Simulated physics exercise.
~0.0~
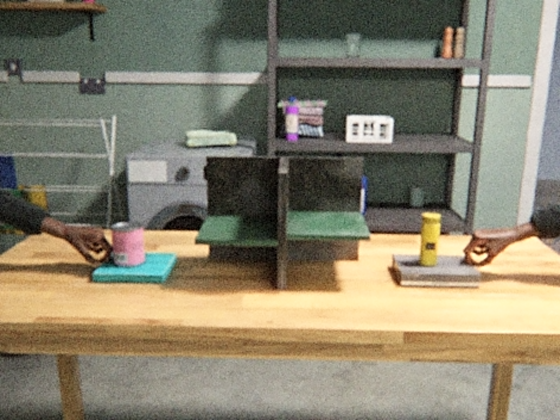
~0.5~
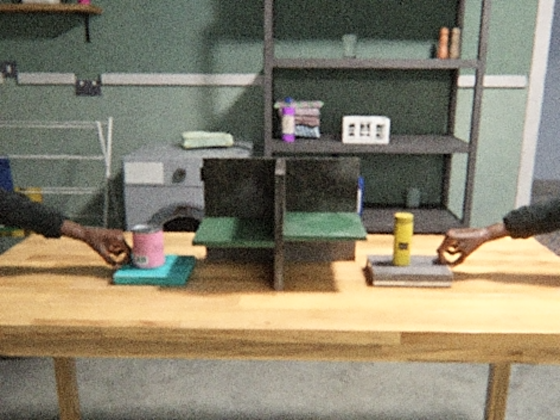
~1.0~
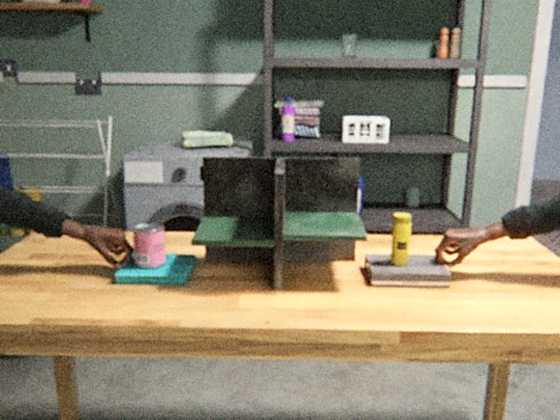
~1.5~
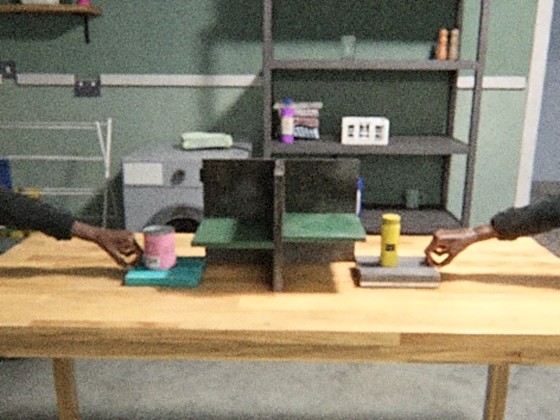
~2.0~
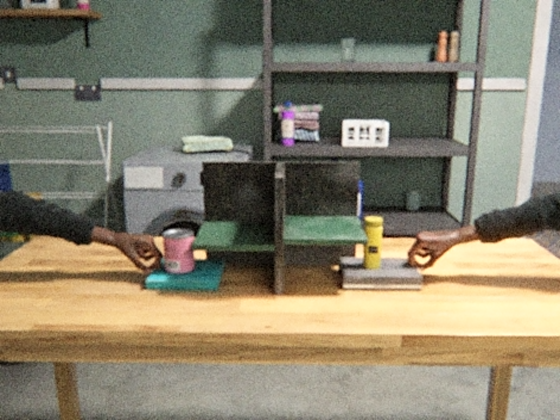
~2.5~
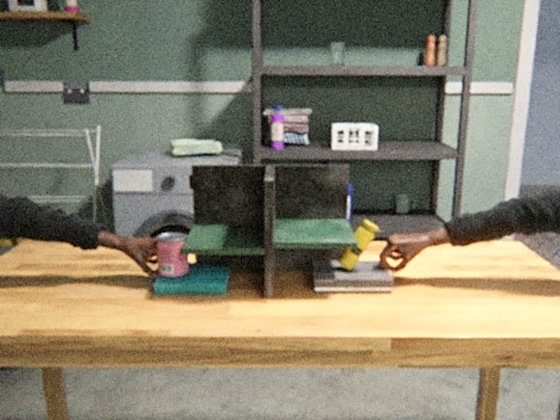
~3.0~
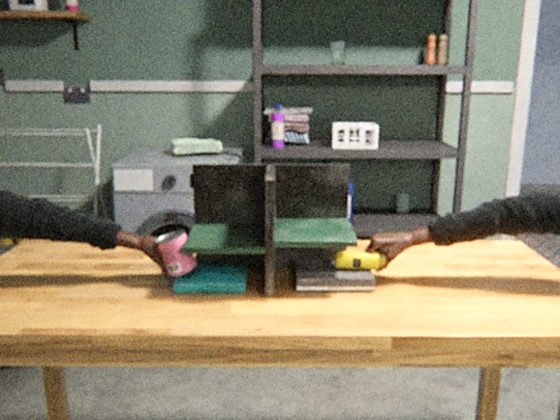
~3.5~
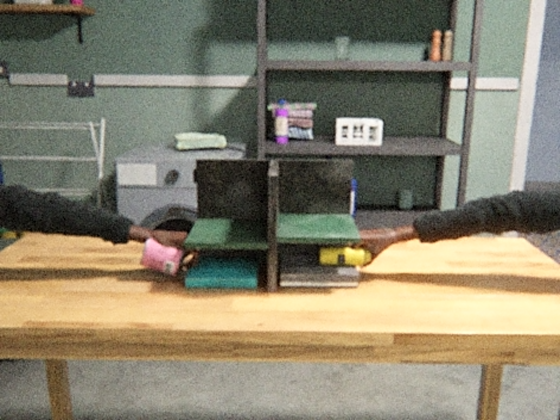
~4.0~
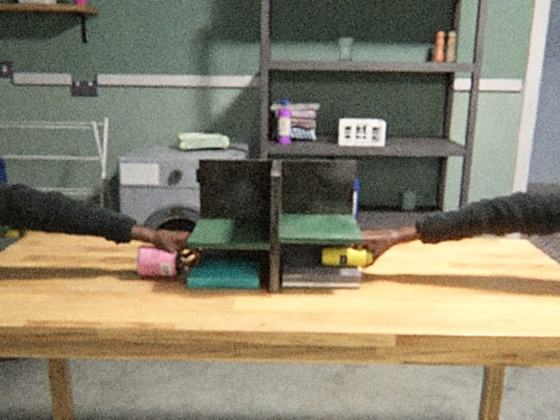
A pink pot on a turquoise board at left and a yellow shaker on a grey box at right stand on a wooden table, seen from the front in a slightly swaying view of a utility room. Between them sits a dark divider with low green shelves. Two hands push the board and box inward from opposite sides. The shaker meets the shelf edge first and tips outward, then the pot leans over too. The board and box slide under the shelves, while both items end up on their sides, knocked back by the hands.
